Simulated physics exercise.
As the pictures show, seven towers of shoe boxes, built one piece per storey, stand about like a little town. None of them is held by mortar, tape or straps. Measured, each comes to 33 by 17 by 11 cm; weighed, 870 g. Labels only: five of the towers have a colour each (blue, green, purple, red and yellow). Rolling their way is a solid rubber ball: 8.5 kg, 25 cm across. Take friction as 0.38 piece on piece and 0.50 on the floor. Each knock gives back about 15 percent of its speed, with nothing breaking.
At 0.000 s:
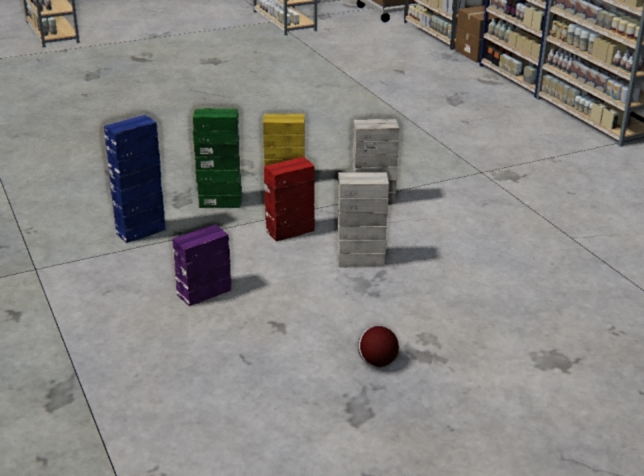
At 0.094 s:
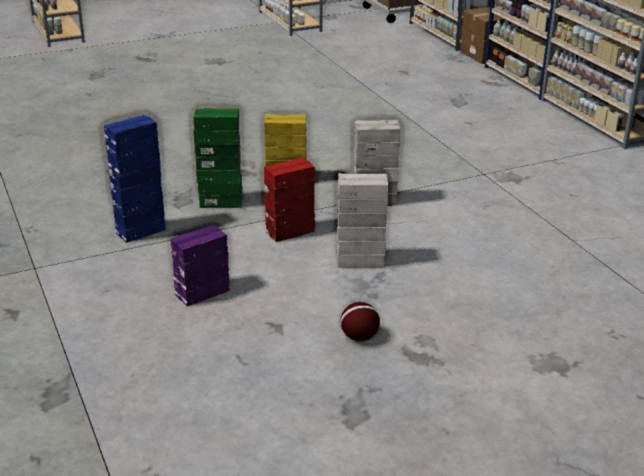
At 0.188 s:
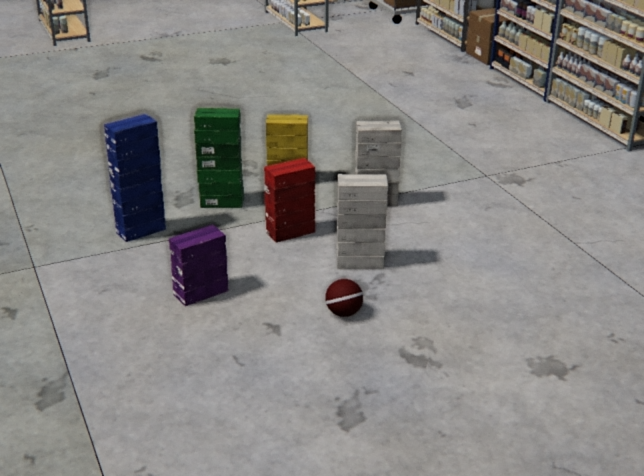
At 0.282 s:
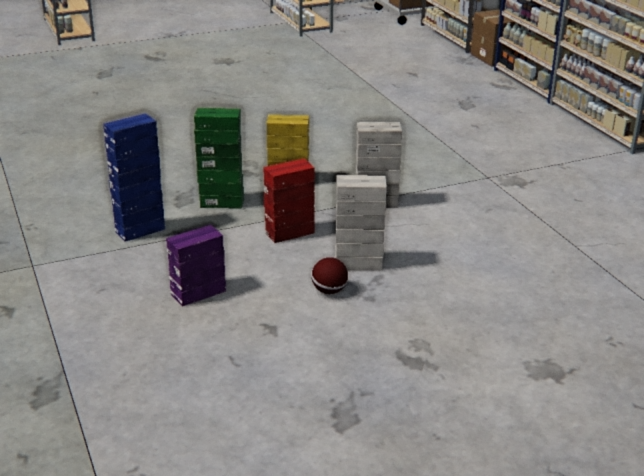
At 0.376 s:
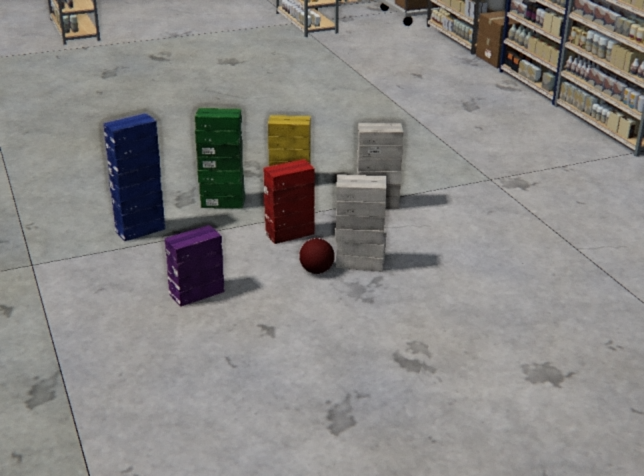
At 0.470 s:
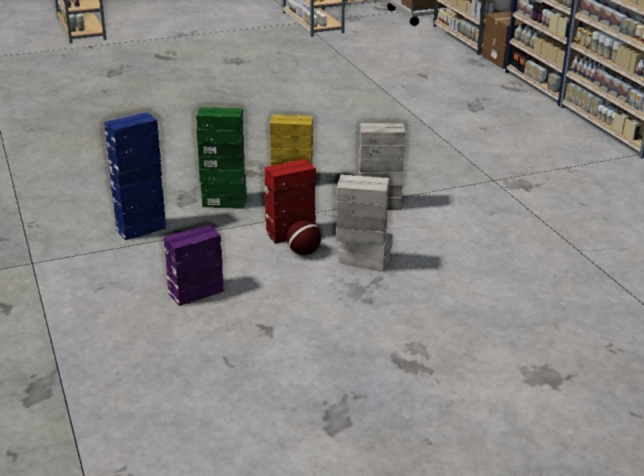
A dark red ball rolled across the concrete floor toward seven box towers, brushed the front white one, nudging its boxes slightly out of line, and carried on to the foot of the red tower.
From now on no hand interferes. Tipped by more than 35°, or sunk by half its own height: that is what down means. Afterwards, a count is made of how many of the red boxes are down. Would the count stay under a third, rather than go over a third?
No, it goes over a third.
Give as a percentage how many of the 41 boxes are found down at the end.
Something close to 5 percent of them.
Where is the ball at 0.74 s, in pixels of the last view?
You'll find it near (289, 205).
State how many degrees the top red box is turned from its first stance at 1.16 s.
About 90 degrees.
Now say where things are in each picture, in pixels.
In the first picture (each place is the centre of the face we see best; the camera moves round a little), ball (378, 347) 1.06 m from contact, 3.0 m/s; top red box (295, 177); top blue box (137, 135); all as stacked.
The second picture shows ball (360, 321) 78 cm from contact, 3.0 m/s; top red box (295, 178).
The third picture shows ball (344, 298) 49 cm from contact, 3.0 m/s; top red box (295, 178).
The fourth picture shows ball (330, 276) 21 cm from contact, 3.0 m/s; top red box (294, 179).
The fifth picture shows ball (317, 256) after contact, 2.8 m/s; top red box (294, 179); 5 have shifted.
The sixth picture shows ball (304, 238) after contact, 2.8 m/s; top red box (295, 179); top blue box (137, 132); steepest lean 4°, the box at (362, 196); 6 have shifted.
By 0.56 s, ball still moving; none of the 5 red boxes down (0 of 41 in all colours); top red box tilted 14°.
By 0.74 s, ball still moving; 3 of the 5 red boxes down (3 of 41 in all colours); top red box on its side.
By 0.94 s, ball still moving; 4 of the 5 red boxes down (4 of 41 in all colours); top red box on its side; top yellow box moved 28 mm.
By 1.16 s, ball still moving; 3 of the 5 red boxes down (3 of 41 in all colours); top red box on its side; top yellow box moved 10 cm.
When it is over (2.0 s), ball rolling away; 3 of the 5 red boxes down (3 of 41 in all colours); top red box on its side; top green box unmoved. That is 60 per cent. In pixels of the last frame, middles, top red box near (292, 223), top green box near (220, 119).
